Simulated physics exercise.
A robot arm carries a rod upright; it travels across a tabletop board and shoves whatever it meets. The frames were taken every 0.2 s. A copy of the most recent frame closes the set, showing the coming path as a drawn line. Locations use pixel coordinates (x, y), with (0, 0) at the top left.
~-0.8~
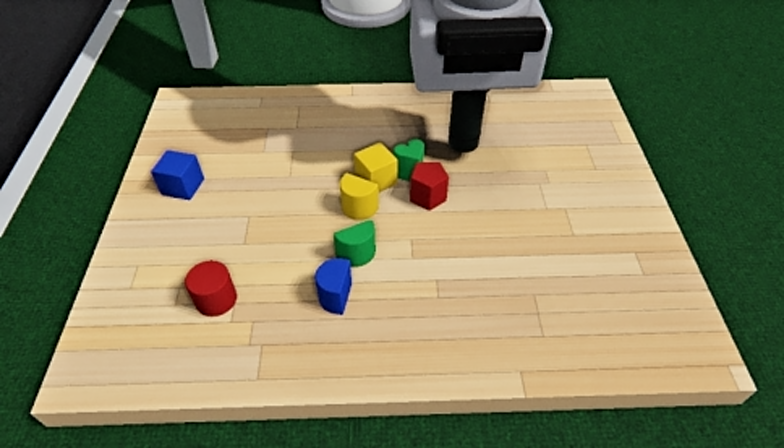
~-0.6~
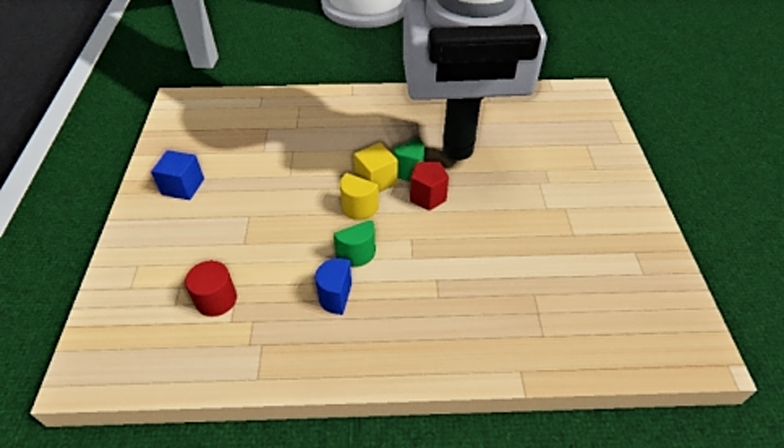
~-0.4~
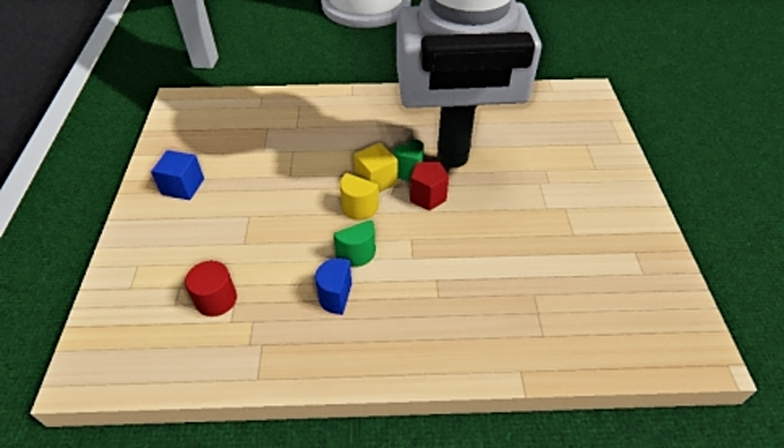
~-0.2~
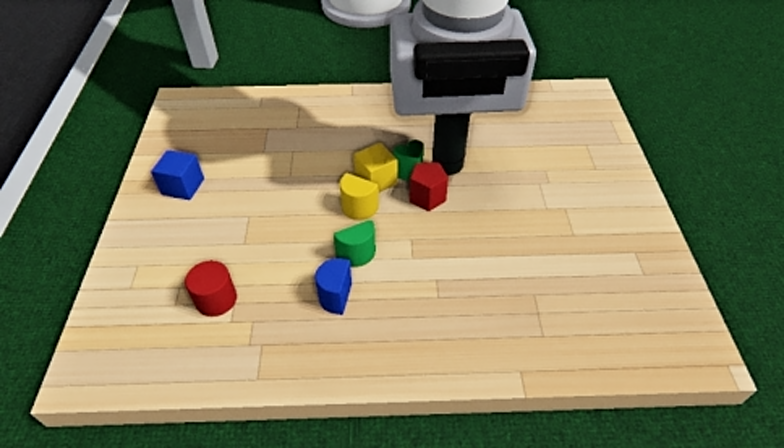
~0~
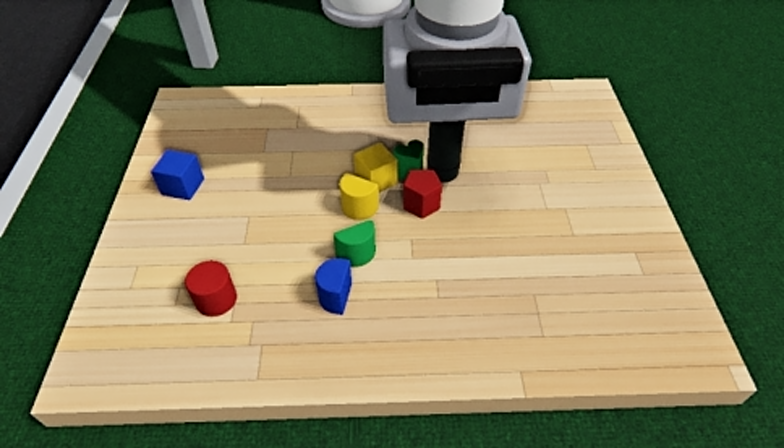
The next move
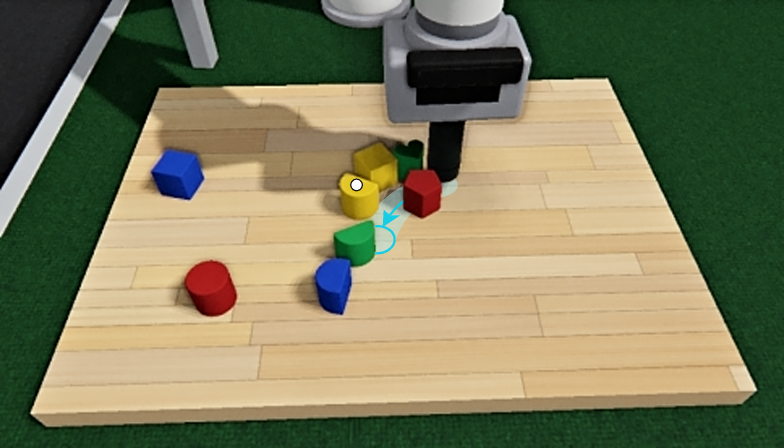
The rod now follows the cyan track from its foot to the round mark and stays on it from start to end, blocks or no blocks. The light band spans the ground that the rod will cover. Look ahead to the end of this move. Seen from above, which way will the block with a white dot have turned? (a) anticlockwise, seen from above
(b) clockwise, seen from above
b
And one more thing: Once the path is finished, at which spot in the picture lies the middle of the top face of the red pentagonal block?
Somewhere near (396, 239).
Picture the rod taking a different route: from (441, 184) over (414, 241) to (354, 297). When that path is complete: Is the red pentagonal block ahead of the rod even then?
No - that is not the case.
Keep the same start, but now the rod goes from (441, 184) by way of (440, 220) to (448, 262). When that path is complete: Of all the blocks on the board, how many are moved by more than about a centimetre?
I'm going with one.
Drawn move, from (441, 184) through (413, 195) and (390, 214) to (377, 239); the dot is on the yellow half-round block.
What follows on the original path. One third of the way, rod at (413, 184); green heart at (405, 151), turned 40° clockwise; red pentagonal block at (405, 196), turned 45° anticlockwise.
Two thirds of the way, rod at (390, 203); yellow half-round block at (351, 186); green heart at (405, 151), turned 40° clockwise; red pentagonal block at (396, 216), turned 90° anticlockwise.
At the end, rod at (377, 228); blue half-round block still; green half-round block at (349, 240); yellow half-round block at (347, 190), turned 35° clockwise; green heart at (405, 151), turned 40° clockwise; red pentagonal block at (396, 239), turned 110° anticlockwise.
